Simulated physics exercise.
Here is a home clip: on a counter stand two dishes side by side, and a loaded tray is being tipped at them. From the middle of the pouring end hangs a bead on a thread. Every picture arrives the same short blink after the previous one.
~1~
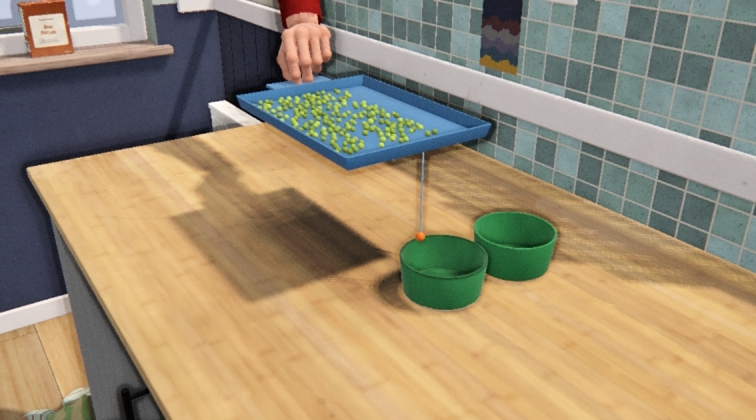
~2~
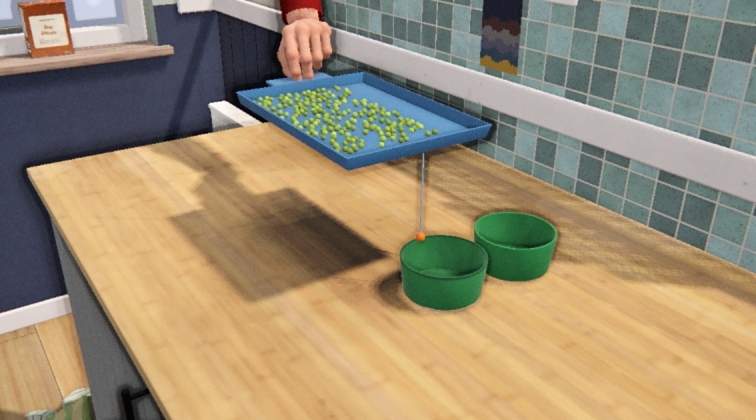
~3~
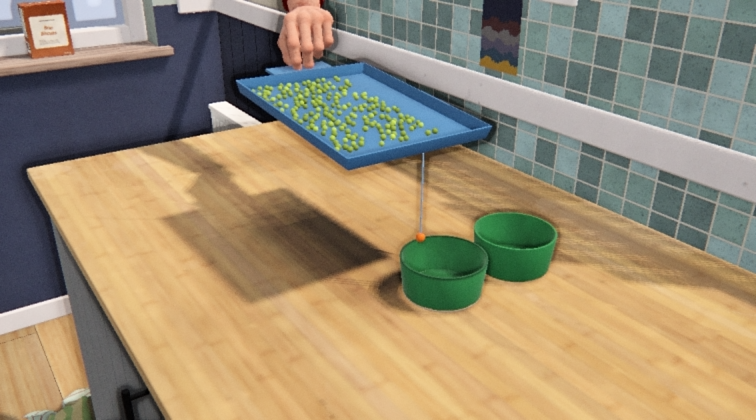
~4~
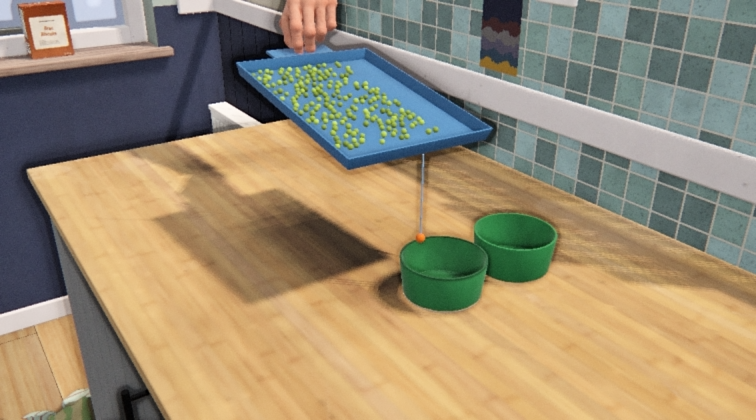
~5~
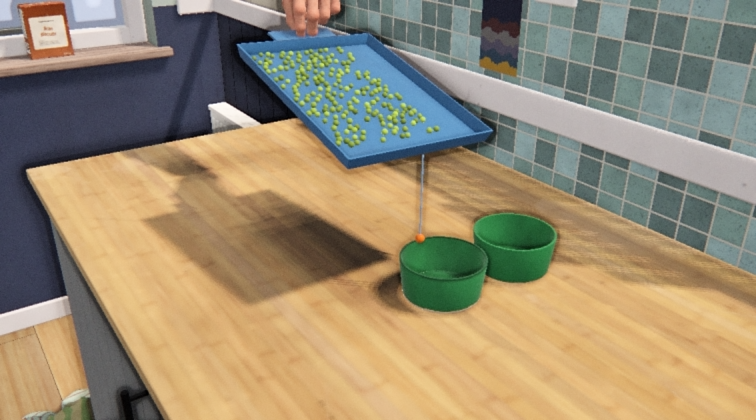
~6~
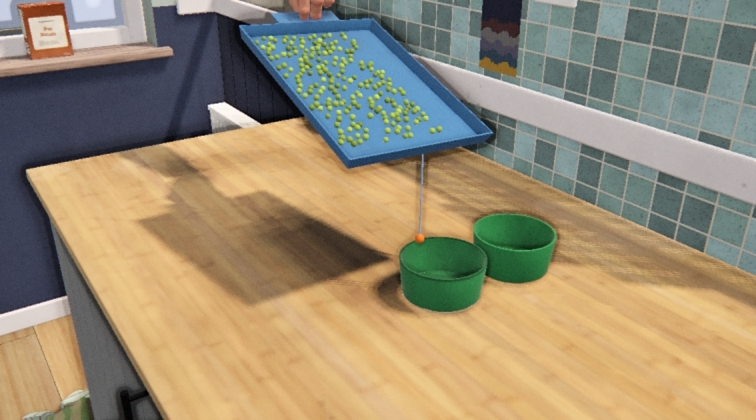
On a wooden kitchen counter, a hand held a blue tray of green peas near two green dishes, then steadily raised the back end, making the tray slope more steeply toward the front.
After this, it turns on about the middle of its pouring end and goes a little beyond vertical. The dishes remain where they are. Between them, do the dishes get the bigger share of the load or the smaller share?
The bigger share.
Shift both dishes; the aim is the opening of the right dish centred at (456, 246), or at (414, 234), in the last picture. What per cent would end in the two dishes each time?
Roughly 60% the first time and 0% the second time.
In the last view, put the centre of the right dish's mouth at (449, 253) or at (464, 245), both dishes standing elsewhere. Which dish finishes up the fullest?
Result, try one: The dish at right; try two: The dish at right.
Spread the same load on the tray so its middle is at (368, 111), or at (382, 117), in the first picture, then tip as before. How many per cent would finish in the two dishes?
Try 1: 70 %; try 2: 70 %.
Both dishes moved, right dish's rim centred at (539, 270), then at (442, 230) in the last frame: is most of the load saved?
Catch, run one: Below the halfway mark; run two: Below the halfway mark.
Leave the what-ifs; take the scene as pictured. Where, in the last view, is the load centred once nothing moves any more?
Close to (459, 294) in the last picture.
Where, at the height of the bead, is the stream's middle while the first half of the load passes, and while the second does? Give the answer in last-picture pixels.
Early half (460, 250), late half (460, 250).
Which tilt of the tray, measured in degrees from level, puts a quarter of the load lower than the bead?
It sits at roughly 75°.
Soon after the last picture, tray tipped steeply; most on the tray; a stray few in the left dish; about a quarter in the air.
A little later, tray tipped right over; about half on the tray; a small part in the left dish; a small part in the right dish; about a quarter outside both; a small part in the air.
Later still, tray tipped past a quarter turn; about half in the left dish; a small part in the right dish; about a third outside both.
At rest, tray tipped past a quarter turn; about half in the left dish; a small part in the right dish; about a third outside both.
